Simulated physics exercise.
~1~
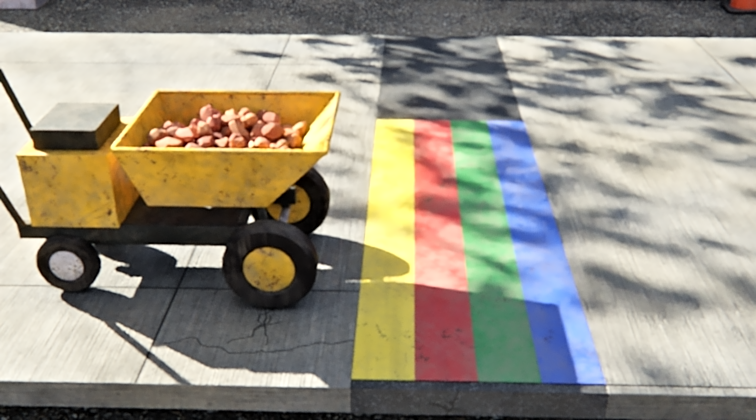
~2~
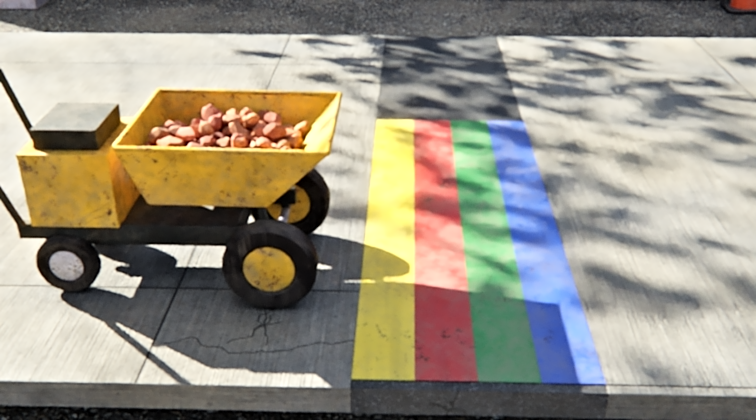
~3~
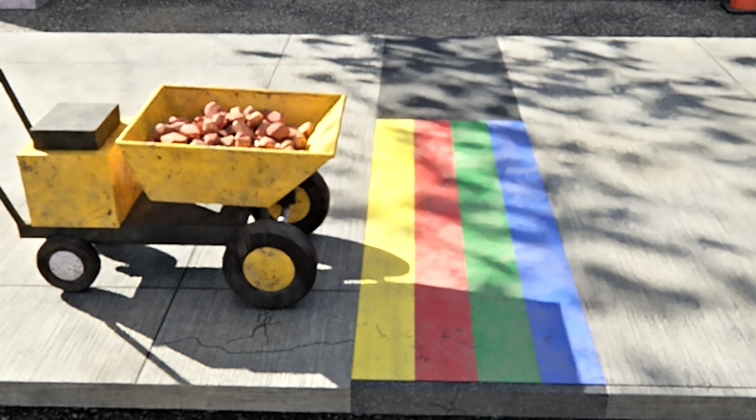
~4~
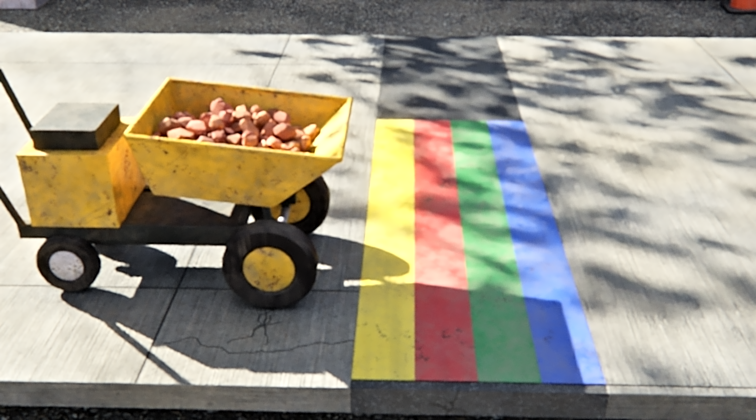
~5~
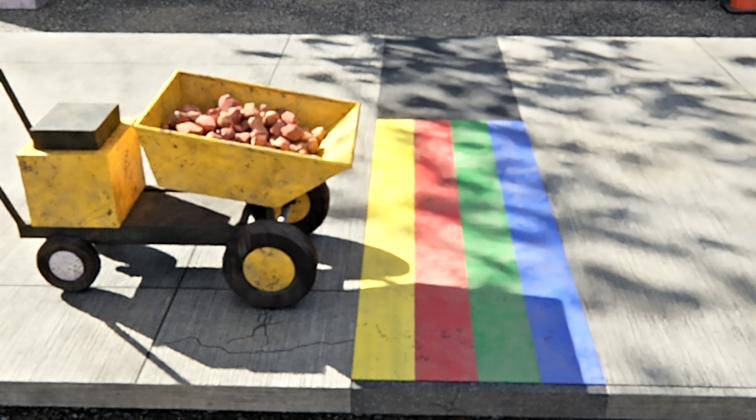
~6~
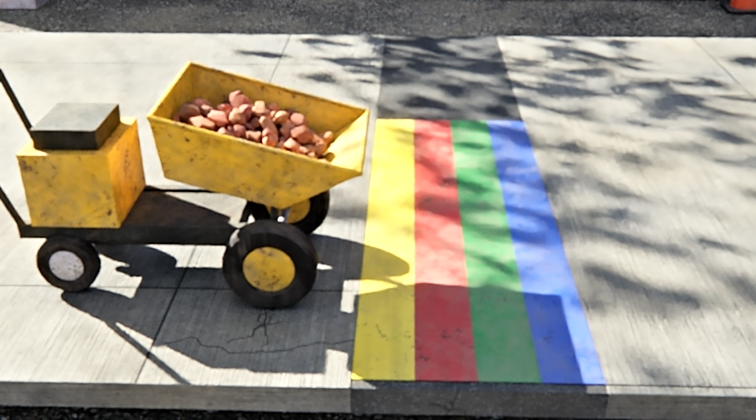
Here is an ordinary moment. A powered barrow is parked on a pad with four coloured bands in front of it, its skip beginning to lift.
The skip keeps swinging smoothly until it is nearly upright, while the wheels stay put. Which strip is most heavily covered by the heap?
The red strip.
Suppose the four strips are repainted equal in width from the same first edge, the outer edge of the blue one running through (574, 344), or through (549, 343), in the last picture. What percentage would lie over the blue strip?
I'd estimate some 10 per cent, and then some 10 per cent.
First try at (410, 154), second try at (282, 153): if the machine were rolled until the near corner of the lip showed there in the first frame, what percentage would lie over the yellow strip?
Position 1 near 0 %, position 2 near 30 %.
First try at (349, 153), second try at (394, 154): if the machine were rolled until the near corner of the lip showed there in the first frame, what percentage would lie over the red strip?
20 per cent, then 0 per cent.
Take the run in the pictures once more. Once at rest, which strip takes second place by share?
It's the green strip next.
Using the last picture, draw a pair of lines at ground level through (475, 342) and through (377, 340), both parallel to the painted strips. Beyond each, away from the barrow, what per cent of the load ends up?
Roughly 30 and 70 percent.
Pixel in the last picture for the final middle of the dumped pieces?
Close to (461, 266), more or less.
Just after the last frame, skip tipped steeply; every one in the skip.
A moment on, skip tipped steeply; the larger part in the skip; roughly a quarter over the red strip; just a few over the green strip.
Further on, skip tipped right over; roughly a quarter in the skip; just a few over the yellow strip; roughly a third over the red strip; roughly a quarter over the green strip; about a tenth over the blue strip; just a few off the paint.
When it is over, skip tipped right over; roughly a quarter in the skip; just a few over the yellow strip; roughly a third over the red strip; roughly a quarter over the green strip; about a tenth over the blue strip; just a few off the paint.
